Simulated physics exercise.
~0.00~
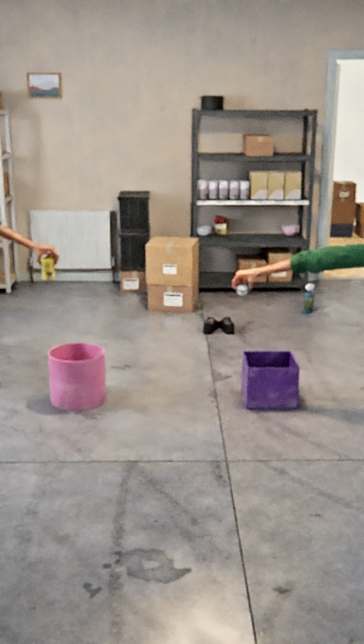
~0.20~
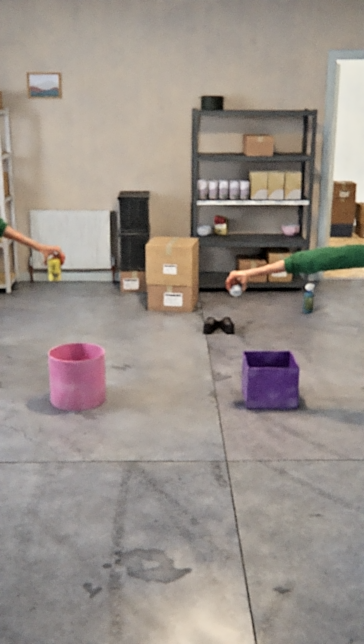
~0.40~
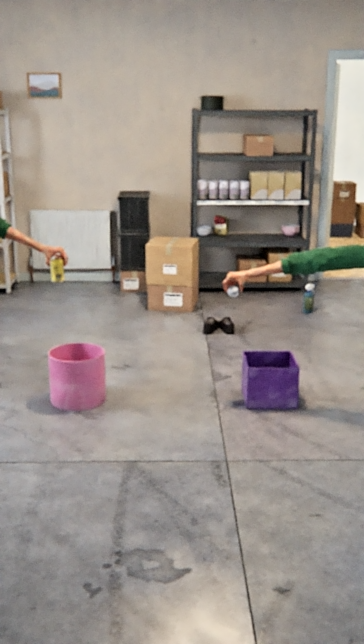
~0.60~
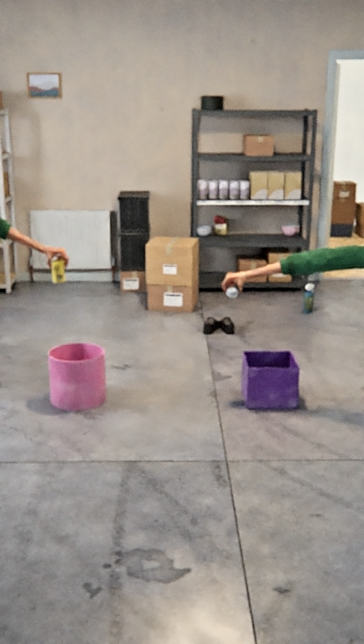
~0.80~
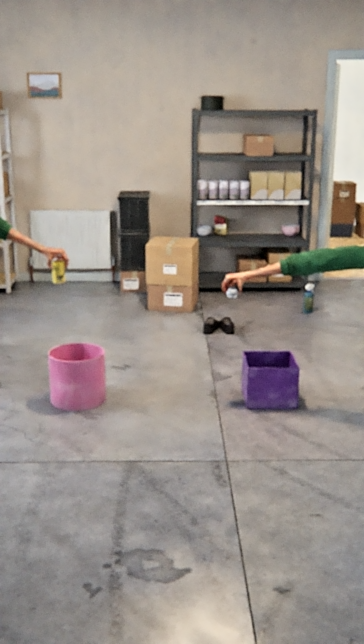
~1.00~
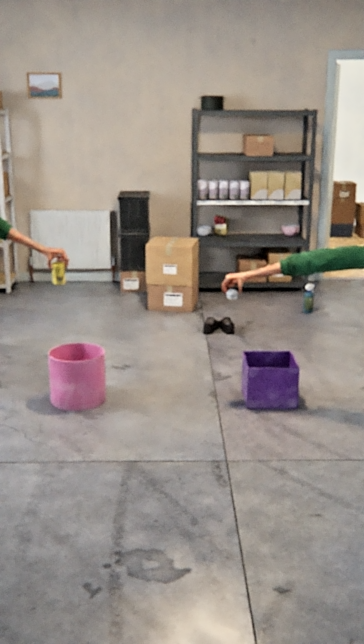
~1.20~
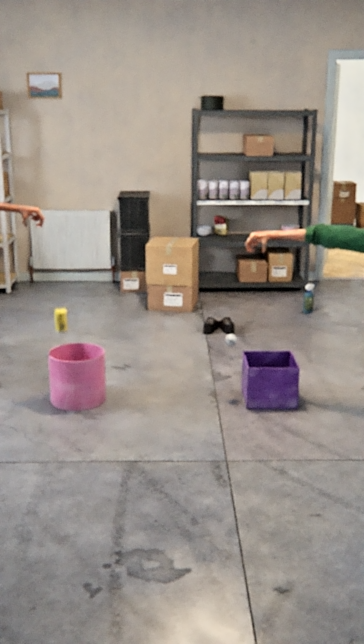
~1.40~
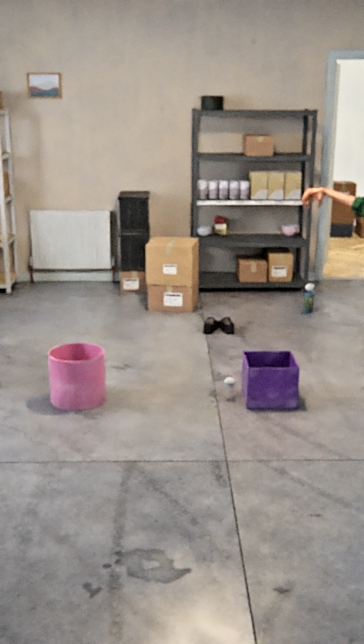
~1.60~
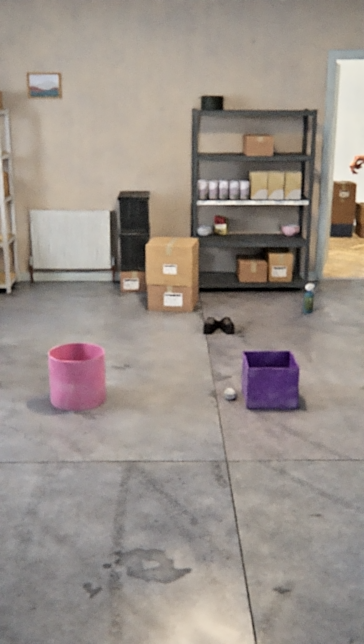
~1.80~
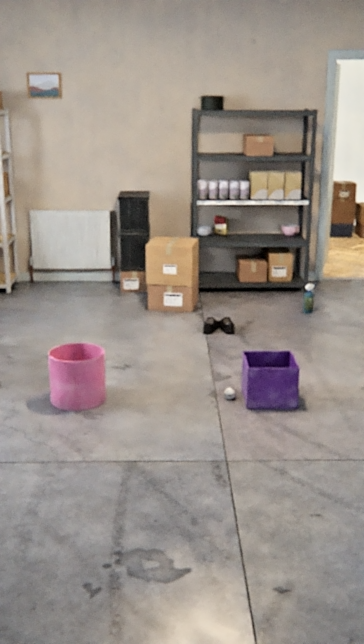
Two hands release a yellow tin into the pink bin and a white ball beside the purple basket.
